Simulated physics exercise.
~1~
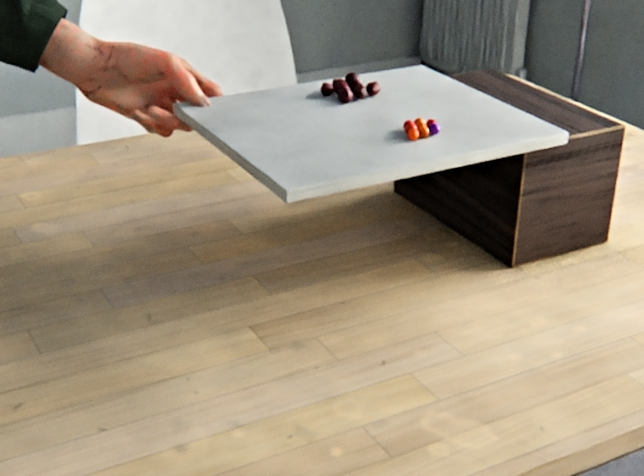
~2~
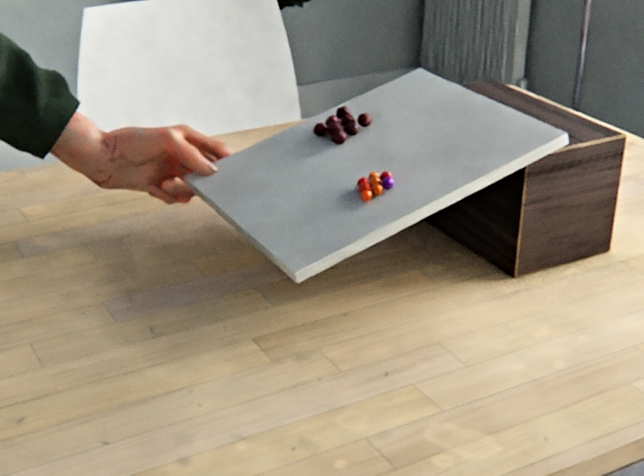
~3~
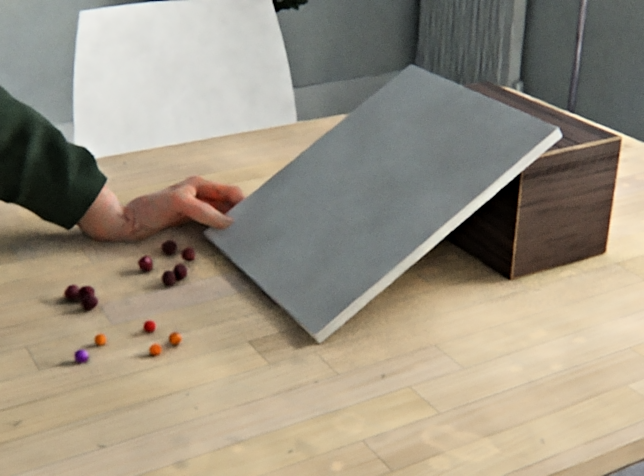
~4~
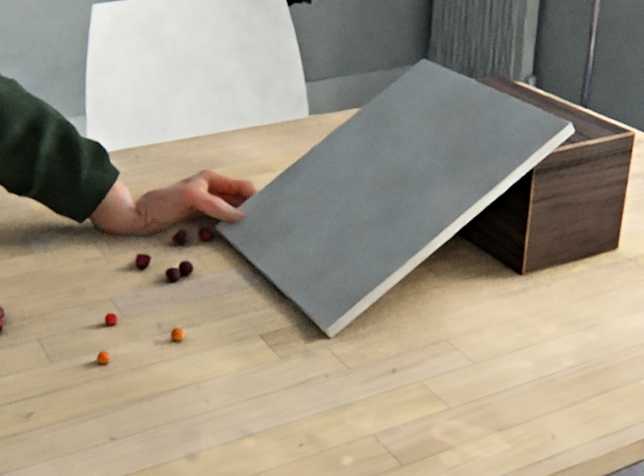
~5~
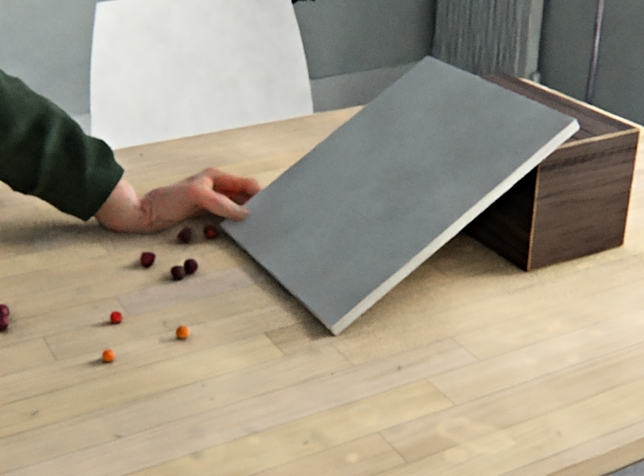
A hand lowered one end of a gray board propped on a dark wooden box until it touched the table, and the small beads slid and rolled off leftward, the dark ones mostly stopping near its foot while the bright orange, red and purple ones scattered farther.
